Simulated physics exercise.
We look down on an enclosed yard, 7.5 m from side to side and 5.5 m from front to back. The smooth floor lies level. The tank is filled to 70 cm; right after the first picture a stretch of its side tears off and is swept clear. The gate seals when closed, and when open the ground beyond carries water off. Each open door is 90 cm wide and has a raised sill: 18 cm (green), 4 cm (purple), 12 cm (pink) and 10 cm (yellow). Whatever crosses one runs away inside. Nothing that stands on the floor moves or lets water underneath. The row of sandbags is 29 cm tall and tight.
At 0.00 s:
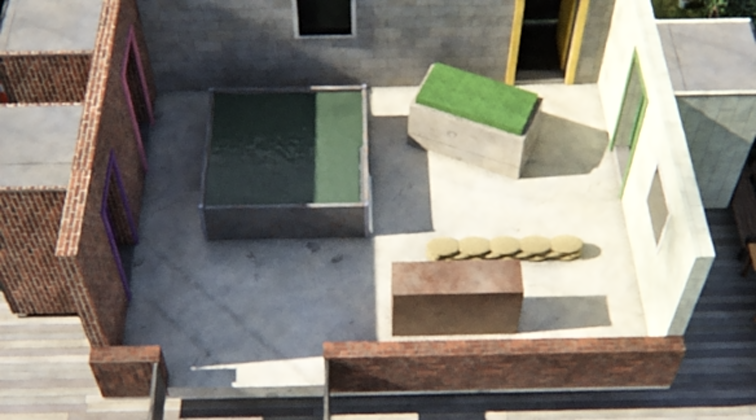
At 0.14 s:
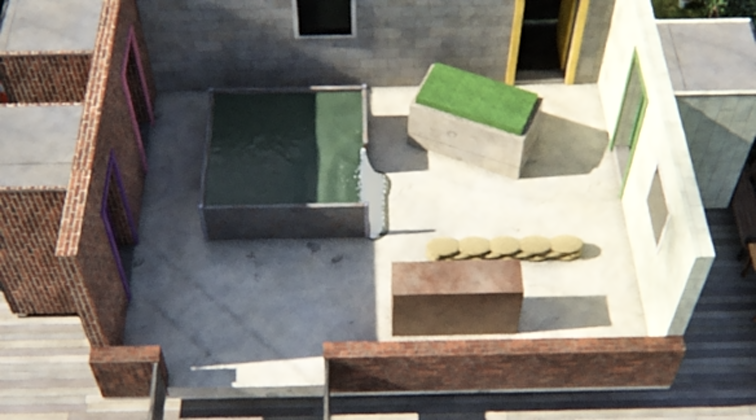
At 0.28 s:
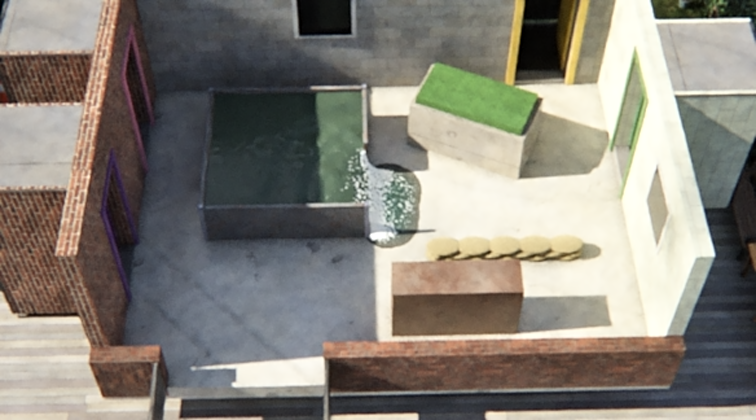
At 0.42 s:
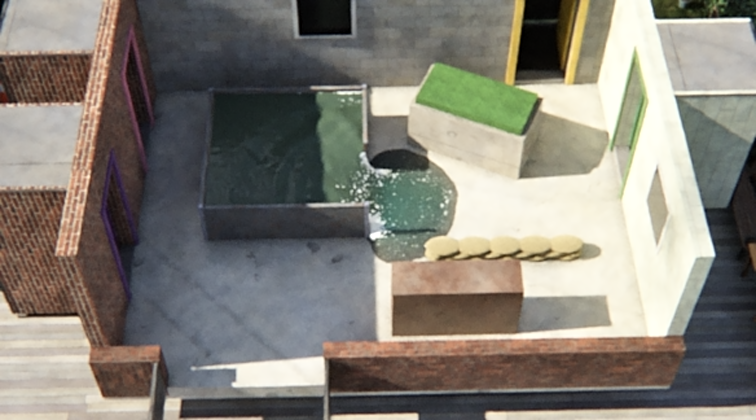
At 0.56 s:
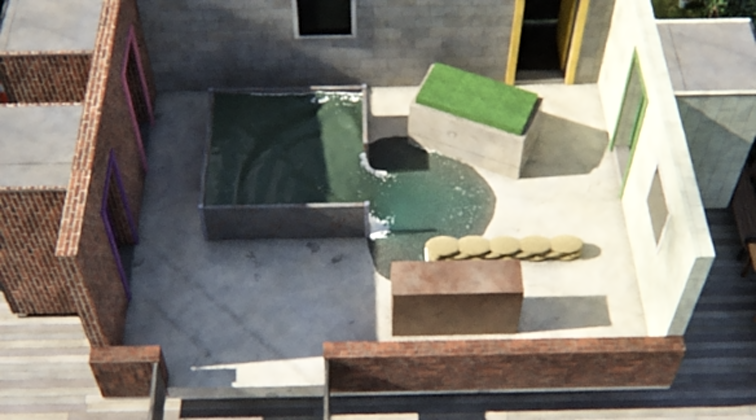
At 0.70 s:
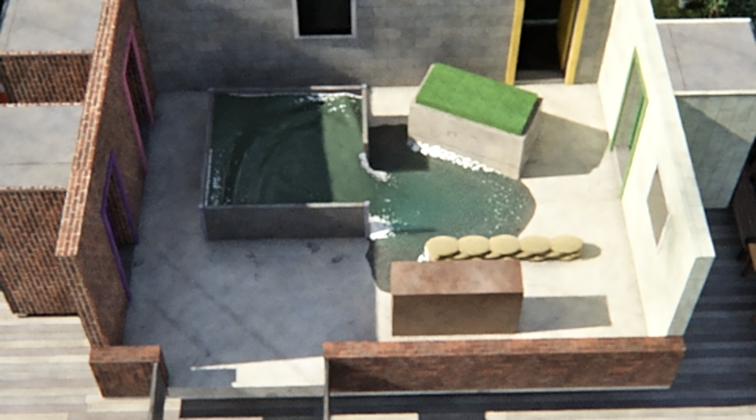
A large open-topped tank of dark green water stands left of centre in a walled yard with a pale, smooth floor, seen from high above by a still camera. To its right are a grass-topped pale block, a row of tan sacks and a reddish-brown block, between brick and white walls. Water bursts from the tank's right side, foaming, then spreads rightward across the floor to the blocks and sacks.
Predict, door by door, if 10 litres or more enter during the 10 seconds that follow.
Door by door: At the green door it passes the limit; at the purple door it exceeds the limit; at the pink door it stays under the limit; at the yellow door it passes the limit.
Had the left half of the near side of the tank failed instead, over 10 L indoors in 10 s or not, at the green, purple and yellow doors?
Then: Green under, purple above, yellow not over.
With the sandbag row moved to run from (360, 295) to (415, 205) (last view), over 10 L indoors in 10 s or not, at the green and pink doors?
Then: Green under, pink below.
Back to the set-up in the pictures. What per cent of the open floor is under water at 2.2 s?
About 35 per cent.
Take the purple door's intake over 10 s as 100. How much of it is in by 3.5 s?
Some 0 per cent by then.
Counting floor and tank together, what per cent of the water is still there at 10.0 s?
Some 88 per cent remains.
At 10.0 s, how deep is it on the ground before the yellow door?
Some 16.5 cm.
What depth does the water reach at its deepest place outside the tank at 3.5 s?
About 38 cm.
After 1.4 s water covers 25 % of the floor and is deepest (43 cm) near (372, 216); green door 14 cm at the sill, 0 L in, purple door not reached, pink door not reached, yellow door not reached.
After 2.2 s water covers 35 % of the floor and is deepest (50 cm) near (618, 230); green door 26 cm at the sill, 8 L in, purple door not reached, pink door not reached, yellow door not reached.
After 3.5 s water covers 50 % of the floor and is deepest (38 cm) near (618, 230); green door 26 cm at the sill, 60 L in, purple door not reached, pink door not reached, yellow door 18 cm at the sill, 17 L in.
After 6.0 s water covers 80 % of the floor and is deepest (24 cm) near (616, 221); green door 20 cm at the sill, 88 L in, purple door 3 cm at the sill, 0 L in, pink door not reached, yellow door 21 cm at the sill, 116 L in.
After 10.0 s water covers 95 % of the floor and is deepest (17 cm) near (581, 95); green door 14 cm at the sill, 91 L in, purple door 9 cm at the sill, 42 L in, pink door 9 cm at the sill, 0 L in, yellow door 16 cm at the sill, 219 L in.
